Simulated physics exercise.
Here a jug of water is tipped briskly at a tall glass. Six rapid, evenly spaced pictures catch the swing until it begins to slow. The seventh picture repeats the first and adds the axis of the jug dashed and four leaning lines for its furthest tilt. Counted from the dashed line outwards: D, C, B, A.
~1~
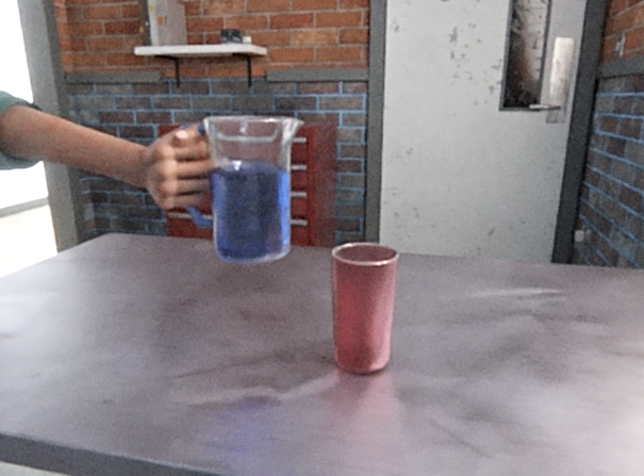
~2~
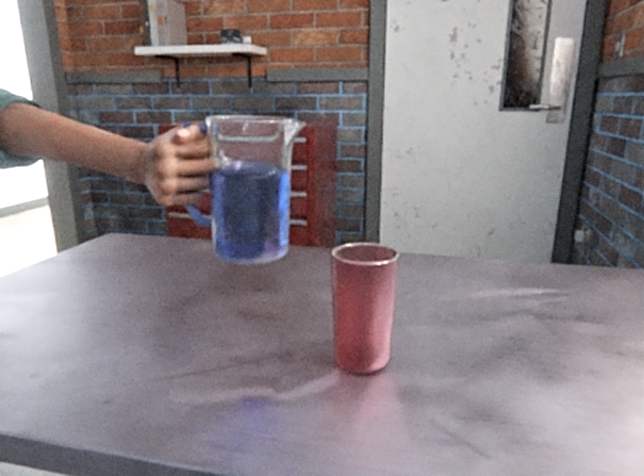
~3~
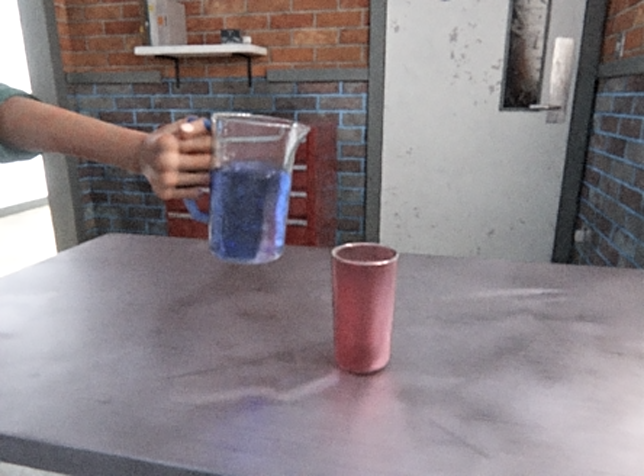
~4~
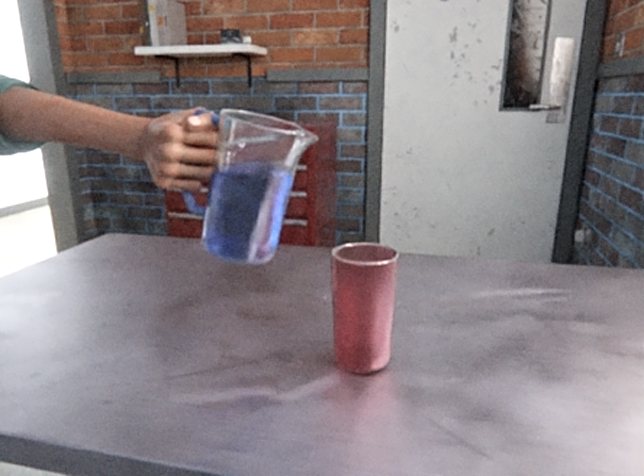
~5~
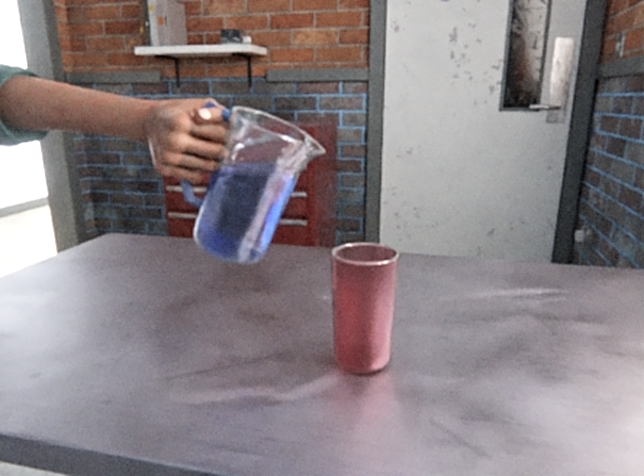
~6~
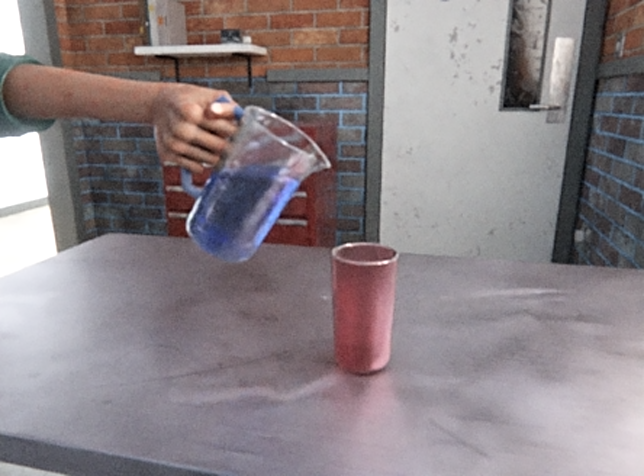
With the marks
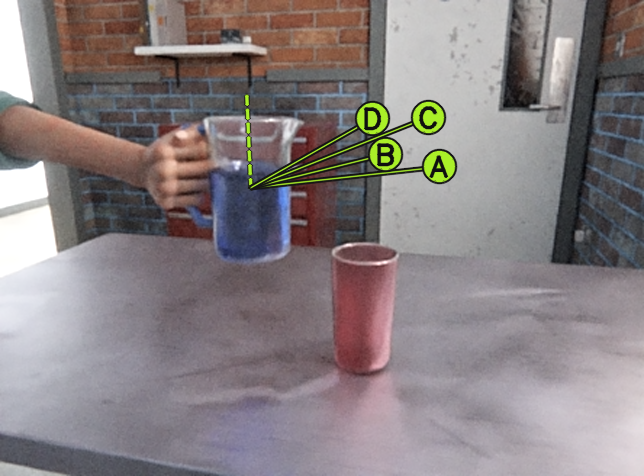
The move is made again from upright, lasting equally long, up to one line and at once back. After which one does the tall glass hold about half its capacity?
B works best here.
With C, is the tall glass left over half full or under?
Under half.
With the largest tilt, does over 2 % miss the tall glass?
No.
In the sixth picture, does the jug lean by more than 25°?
Yes, it does.
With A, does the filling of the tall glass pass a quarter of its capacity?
Yes, it does.
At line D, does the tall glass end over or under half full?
Under half.
On the marked copy, A at (422, 168); B at (369, 158); C at (412, 123); D at (357, 127).
Choosing A, the tall glass ends with about 71 % of what it can hold.
Choosing B, the tall glass ends with about 51 % of what it can hold.
Choosing C, the tall glass ends with about 32 % of what it can hold.
Choosing D, the tall glass ends with about 17 % of what it can hold.
